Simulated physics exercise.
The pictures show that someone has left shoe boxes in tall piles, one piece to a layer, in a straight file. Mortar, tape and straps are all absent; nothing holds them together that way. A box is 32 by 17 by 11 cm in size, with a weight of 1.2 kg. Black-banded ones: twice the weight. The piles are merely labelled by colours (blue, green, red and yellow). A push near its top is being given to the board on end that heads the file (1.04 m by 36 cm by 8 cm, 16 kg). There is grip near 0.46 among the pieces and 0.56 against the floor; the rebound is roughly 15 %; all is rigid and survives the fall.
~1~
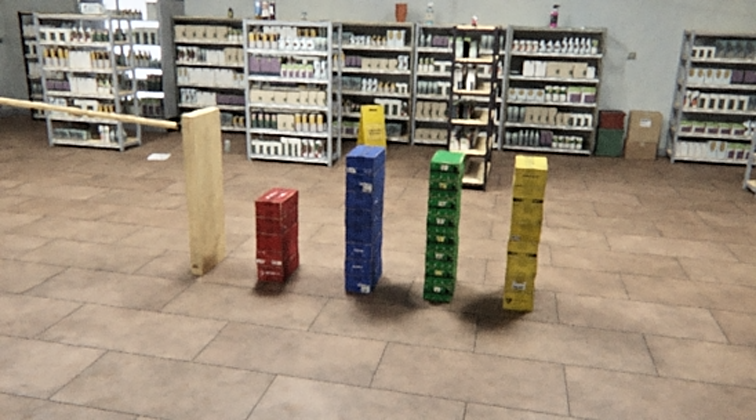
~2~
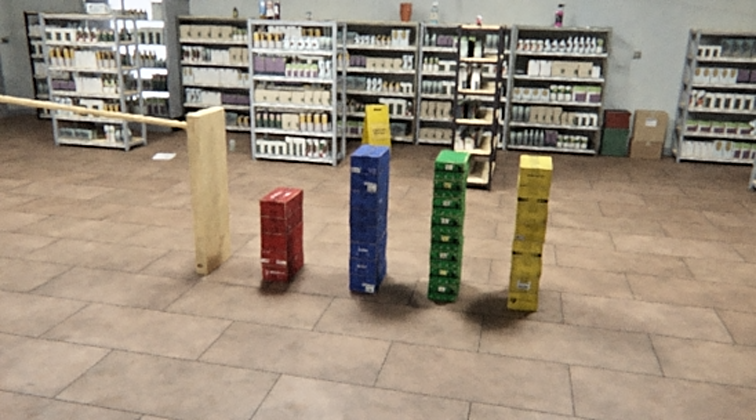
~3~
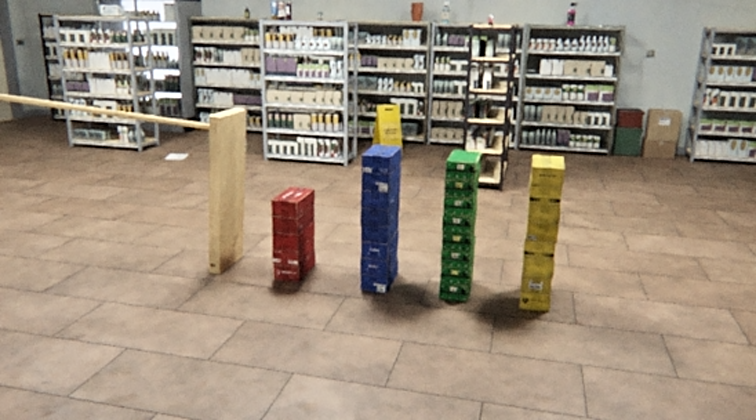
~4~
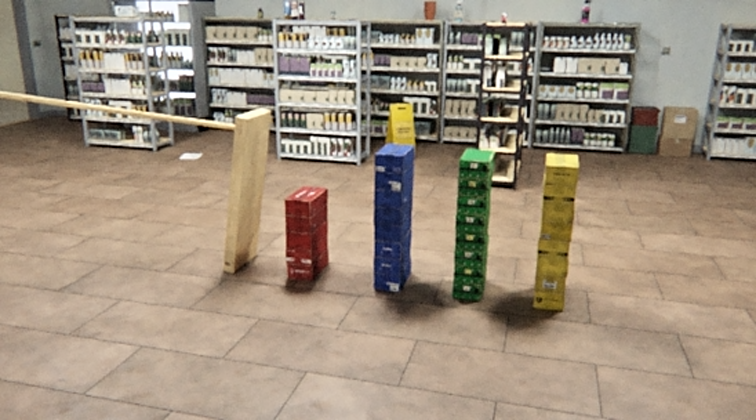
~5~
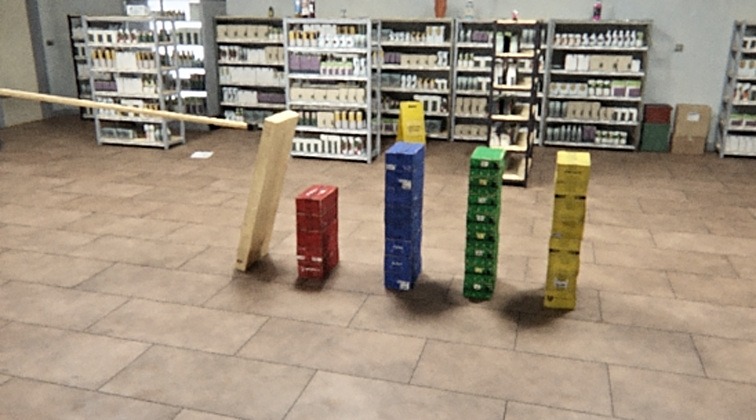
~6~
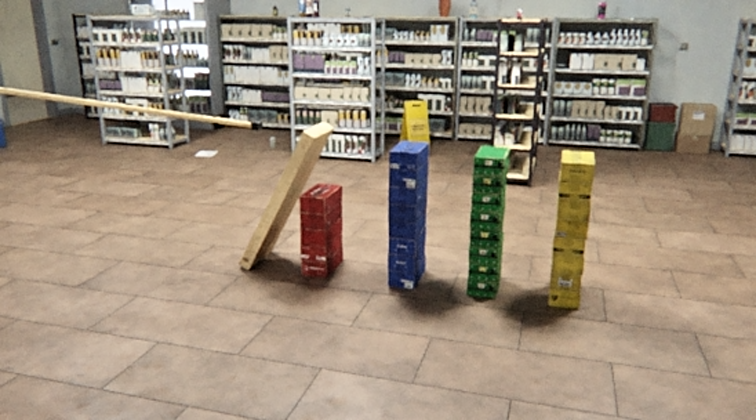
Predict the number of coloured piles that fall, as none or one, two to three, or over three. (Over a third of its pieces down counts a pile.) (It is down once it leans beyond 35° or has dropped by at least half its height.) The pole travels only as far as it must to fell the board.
The number of coloured piles that fall is two to three.
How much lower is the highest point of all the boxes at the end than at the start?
It sits roughly 0 centimetres lower.
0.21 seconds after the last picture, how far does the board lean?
About 45 degrees from upright.
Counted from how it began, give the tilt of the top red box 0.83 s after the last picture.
About 70 degrees.
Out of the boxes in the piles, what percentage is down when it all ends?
I'd put it at roughly 40 per cent of them.
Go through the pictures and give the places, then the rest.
In the first picture (places mark the middle of the side facing us; the camera pans a little), pole end (179, 128) 7 cm short, board 0° from upright; top blue box (360, 165); top red box (268, 210); the rest undisturbed.
The second picture shows pole end 4 mm short, board 0° from upright; top blue box (364, 165).
The third picture shows pole end 6 cm in, board 4° from upright; top blue box (376, 165); the rest undisturbed.
The fourth picture shows pole end 13 cm in, board 9° from upright; top blue box (389, 164); the rest undisturbed.
The fifth picture shows pole end (250, 128) 13 cm in, stopped, board 15° from upright; top blue box (399, 162); the rest undisturbed.
The sixth picture shows pole end (254, 127) 13 cm in, stopped, board 28° from upright; top blue box (403, 161); top yellow box (577, 173); the rest undisturbed.
Then, 0.21 s after the last picture, board 46° from upright; none of the 29 boxes down, 5 disturbed; top red box leaning 14°.
Then, 0.39 s after the last picture, board 63° from upright; 5 of the 29 boxes down; top red box leaning 26°, 13 cm lower; top blue box leaning 3°.
Then, 0.57 s after the last picture, board 75° from upright; 9 of the 29 boxes down; top red box leaning 47°, 22 cm lower; top blue box leaning 32°, 7 cm lower.
Then, 0.83 s after the last picture, board 72° from upright; 12 of the 29 boxes down; top blue box on its side; top red box leaning 66°, 28 cm lower.
At rest, board 72° from upright; 12 of the 29 boxes down; top blue box upside down; top red box leaning 65°, 28 cm lower. Wrecked, blue and red. As the last picture would show them, middles, top blue box near (312, 228), top red box near (414, 248).
